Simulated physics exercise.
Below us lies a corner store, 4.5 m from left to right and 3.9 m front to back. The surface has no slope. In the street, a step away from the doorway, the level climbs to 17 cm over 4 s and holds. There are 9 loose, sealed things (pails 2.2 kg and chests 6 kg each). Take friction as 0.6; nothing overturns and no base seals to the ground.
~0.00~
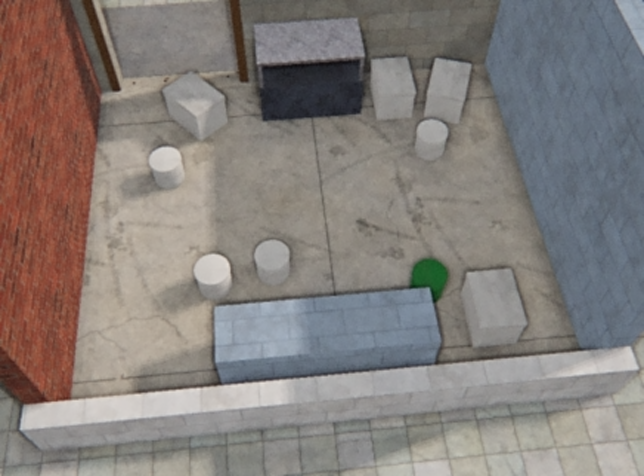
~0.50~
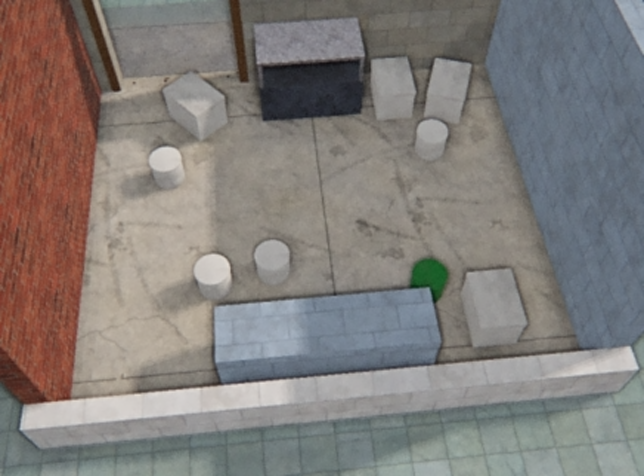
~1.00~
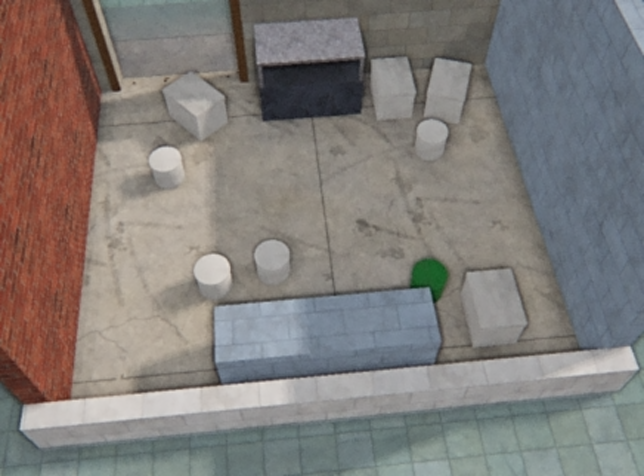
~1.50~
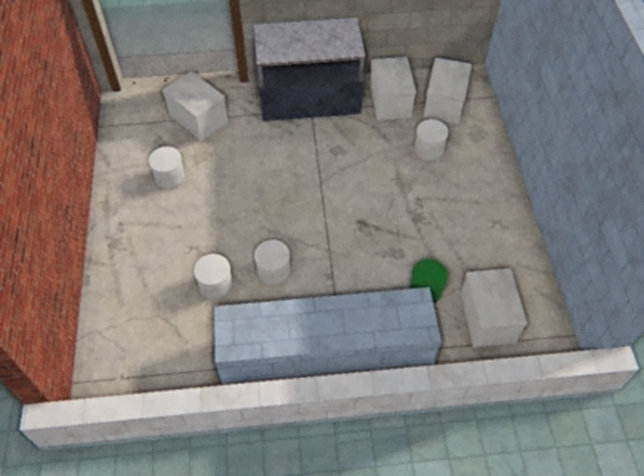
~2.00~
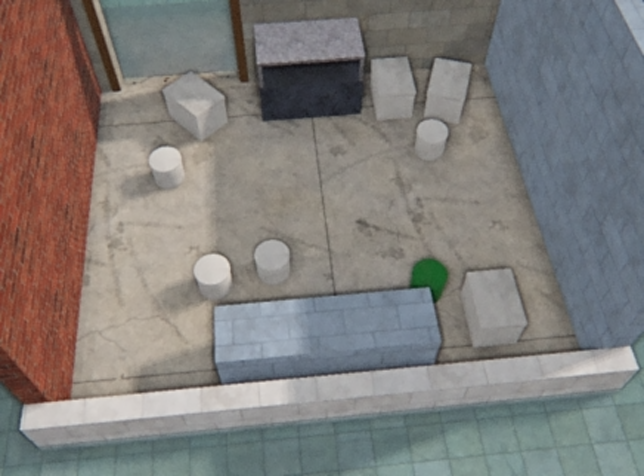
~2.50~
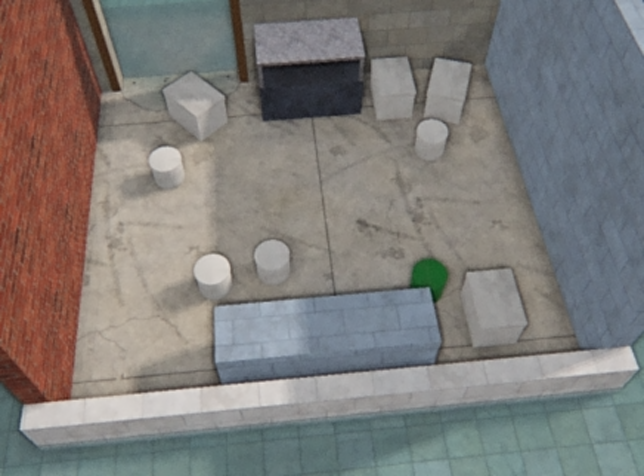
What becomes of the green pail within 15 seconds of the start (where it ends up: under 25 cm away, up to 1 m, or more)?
Green pail travels far.
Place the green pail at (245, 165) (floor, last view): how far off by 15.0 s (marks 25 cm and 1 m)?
It ends far away.
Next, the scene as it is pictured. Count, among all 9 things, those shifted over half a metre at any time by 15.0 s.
That makes 6.
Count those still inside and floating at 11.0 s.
7 of them.
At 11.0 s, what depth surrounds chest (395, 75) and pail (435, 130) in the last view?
Roughly 1 and 3 cm.
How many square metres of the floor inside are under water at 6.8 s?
Some 12.0 m2.
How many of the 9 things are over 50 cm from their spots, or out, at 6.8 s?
3 of them.
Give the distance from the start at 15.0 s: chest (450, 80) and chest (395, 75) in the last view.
In that order: 40 cm, 20 cm.
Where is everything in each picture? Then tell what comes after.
The green pail at (430, 274) rests on the ground; water covers 0.0 m2; 0 of 9 have shifted, in the first picture.
The green pail at (430, 274) rests on the ground; 0.0 m2 under water; 0 of 9 have shifted, in the second picture.
The green pail at (430, 274), on the bottom; water covers 0.0 m2; 0 of 9 have shifted, in the third picture.
The green pail at (430, 274), on the bottom; 0.0 m2 under water; 0 of 9 have shifted, in the fourth picture.
The green pail at (430, 274) rests on the ground; water covers 0.0 m2; 0 of 9 have shifted, in the fifth picture.
The green pail at (430, 274), on the bottom; 0.3 m2 under water; 0 of 9 have shifted, in the sixth picture.
After 3.5 s the green pail is near (430, 274), 0.0 m from its start, aground; 0 afloat.
After 6.8 s the green pail is near (446, 276), 0.1 m from its start, aground; 4 afloat.
After 11.0 s the green pail is near (510, 164), 1.5 m from its start, afloat; 7 afloat.
After 15.0 s the green pail is near (452, 90), 2.3 m from its start, afloat; 9 afloat.
